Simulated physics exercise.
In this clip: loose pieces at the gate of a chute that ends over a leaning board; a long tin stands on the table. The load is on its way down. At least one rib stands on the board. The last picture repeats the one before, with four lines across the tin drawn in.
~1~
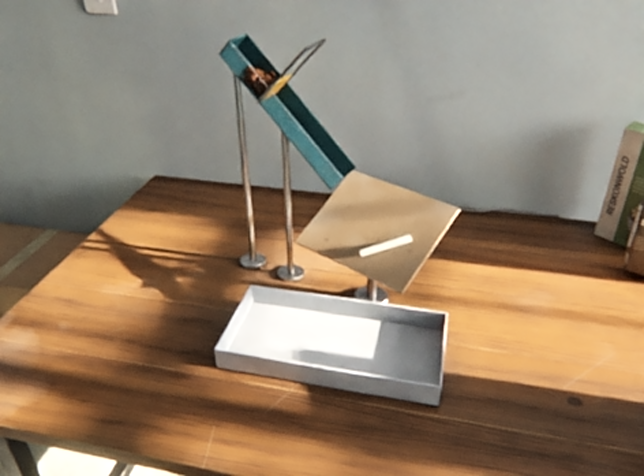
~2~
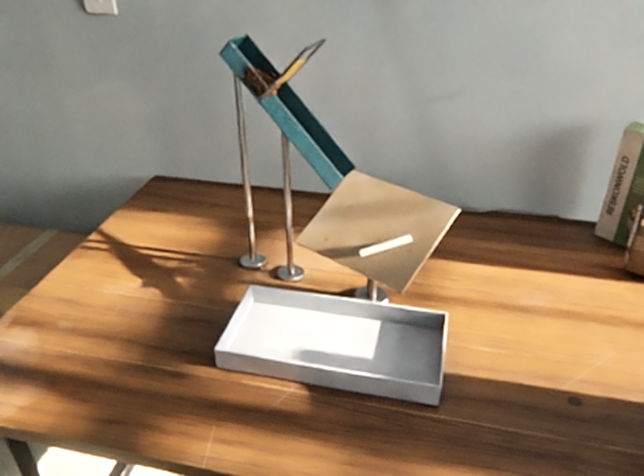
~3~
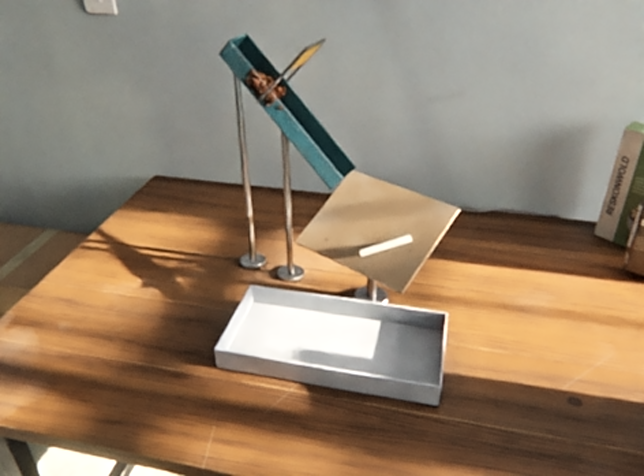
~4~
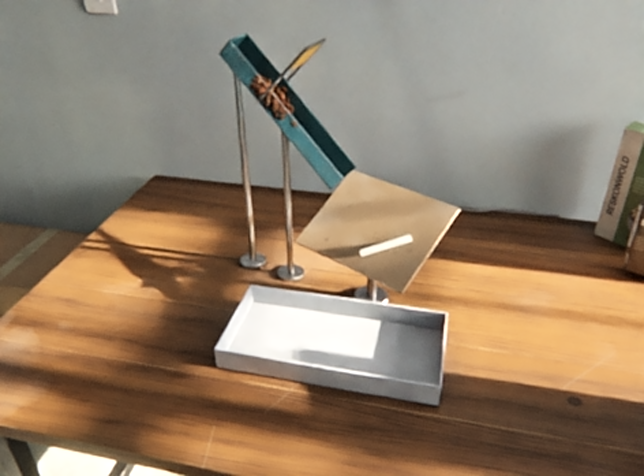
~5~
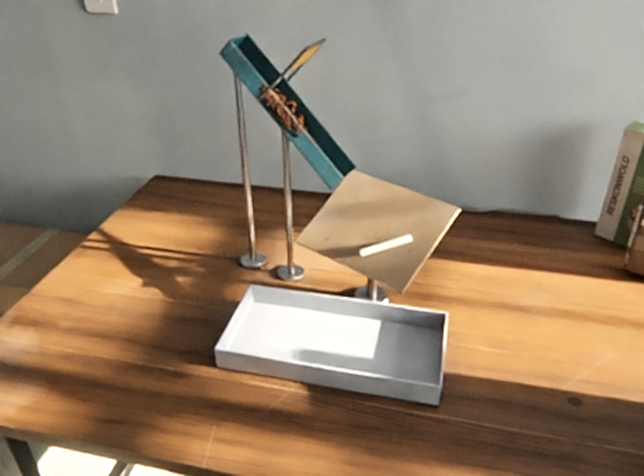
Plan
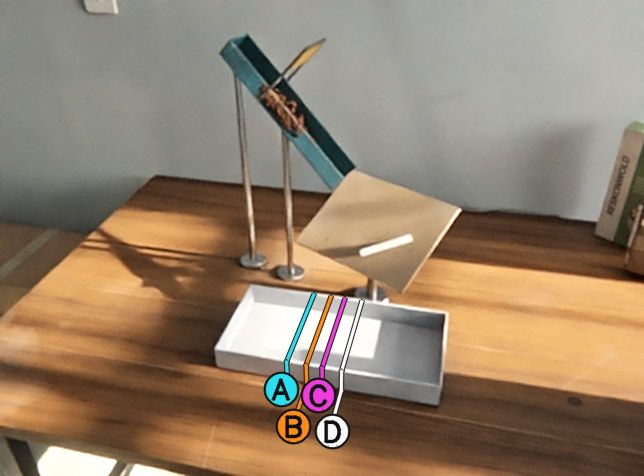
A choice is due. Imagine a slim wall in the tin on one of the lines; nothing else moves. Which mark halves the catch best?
Best: B.
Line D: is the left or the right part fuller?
The left side.
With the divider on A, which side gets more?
The right side.
On the marked copy, line A crosses the front rim at (286, 361); line B crosses the front rim at (306, 364); line C crosses the front rim at (322, 367); line D crosses the front rim at (341, 370).
With A, of what is caught, a small part on the left of the divider, nearly all on the right.
With B, of what is caught, about a third on the left of the divider, about two thirds on the right.
With C, of what is caught, most on the left of the divider, a small part on the right.
With D, of what is caught, nearly all on the left of the divider, a small part on the right.
